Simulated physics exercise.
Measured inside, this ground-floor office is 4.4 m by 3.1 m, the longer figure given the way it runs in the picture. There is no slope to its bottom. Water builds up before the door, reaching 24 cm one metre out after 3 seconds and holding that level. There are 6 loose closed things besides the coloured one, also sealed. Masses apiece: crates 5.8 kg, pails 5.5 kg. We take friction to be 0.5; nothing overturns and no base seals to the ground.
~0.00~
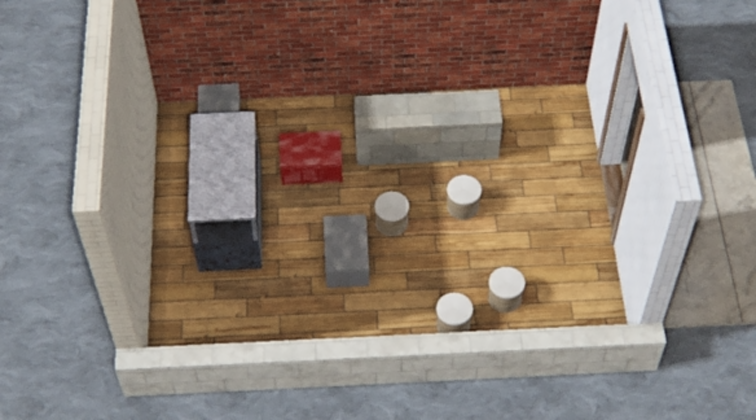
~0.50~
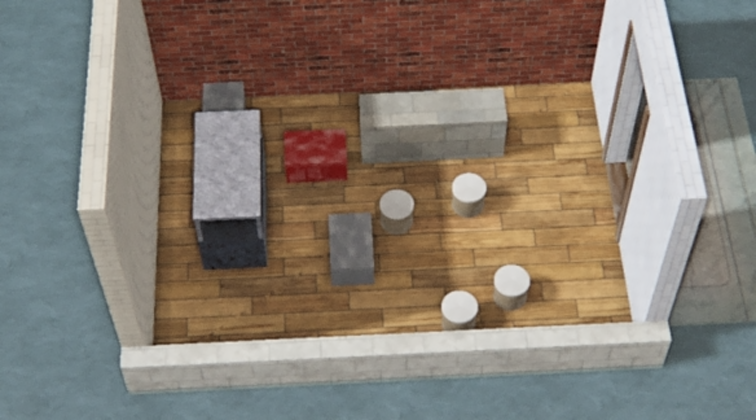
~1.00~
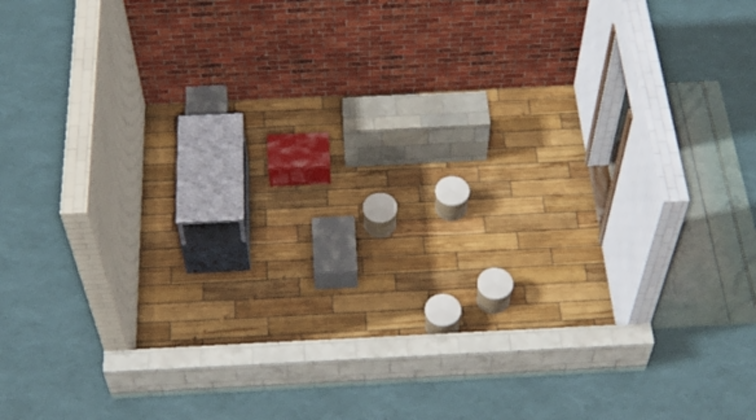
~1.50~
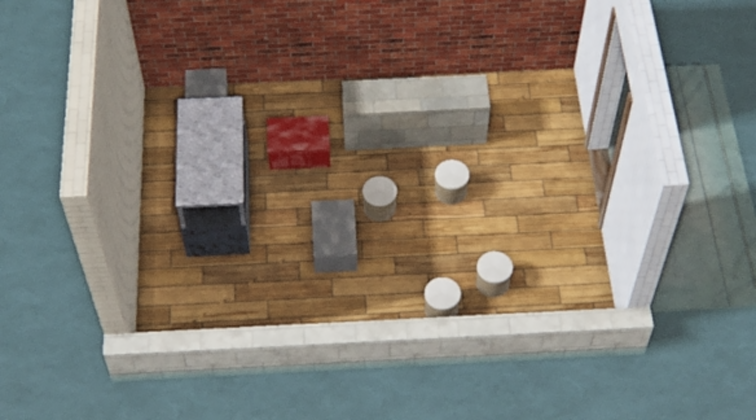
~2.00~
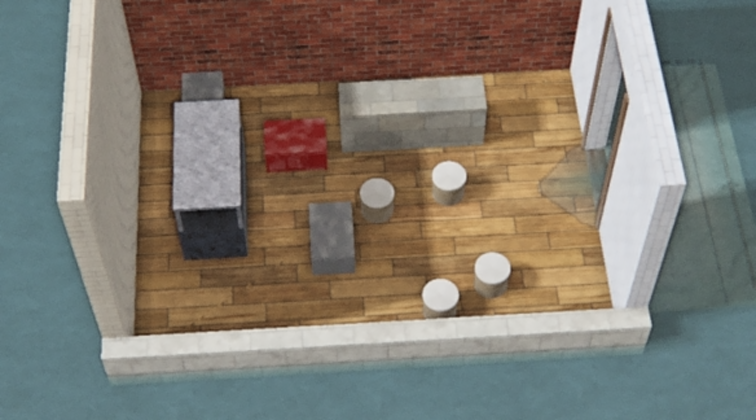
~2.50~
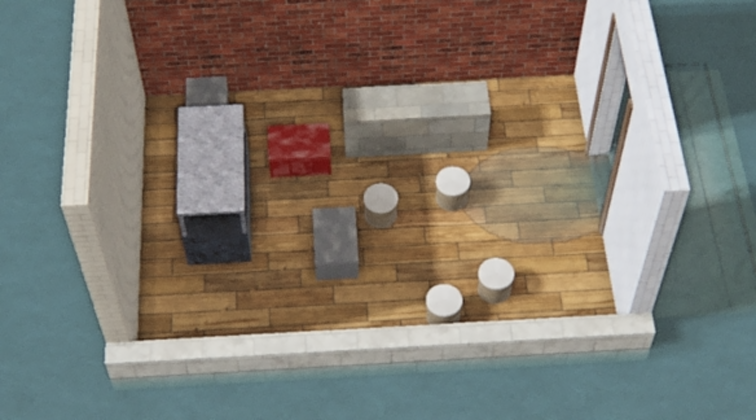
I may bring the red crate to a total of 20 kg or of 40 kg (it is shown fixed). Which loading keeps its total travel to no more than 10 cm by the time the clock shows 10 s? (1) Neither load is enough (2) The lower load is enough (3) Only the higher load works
Option 3: Only the higher load works.
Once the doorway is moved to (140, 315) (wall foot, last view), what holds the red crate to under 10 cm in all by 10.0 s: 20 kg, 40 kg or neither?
In that setup the first mass works.
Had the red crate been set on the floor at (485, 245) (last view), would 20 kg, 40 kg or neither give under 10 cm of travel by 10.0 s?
Here only the heavier suffices.
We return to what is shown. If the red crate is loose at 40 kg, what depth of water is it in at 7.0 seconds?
Something like 7 centimetres.
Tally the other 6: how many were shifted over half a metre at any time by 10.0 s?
5 of them.
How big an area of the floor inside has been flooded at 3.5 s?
Wet: Near 4.0 m2.
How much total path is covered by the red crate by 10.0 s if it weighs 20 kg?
Path length near 100 cm.
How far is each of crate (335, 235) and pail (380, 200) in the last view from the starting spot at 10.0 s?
In that order: 150 cm, 250 cm.
After 3.5 s the red crate would be 0 cm from its start with 20 kg and 0 cm from its start with 40 kg; 0 cm of water round it then.
After 4.5 s the red crate would be 0 cm from its start with 20 kg and 0 cm from its start with 40 kg; 3 cm of water round it then.
After 7.0 s the red crate would be 17 cm from its start with 20 kg and 0 cm from its start with 40 kg; 7 cm of water round it then.
After 10.0 s the red crate would be 62 cm from its start with 20 kg and 0 cm from its start with 40 kg; 15 cm of water round it then.
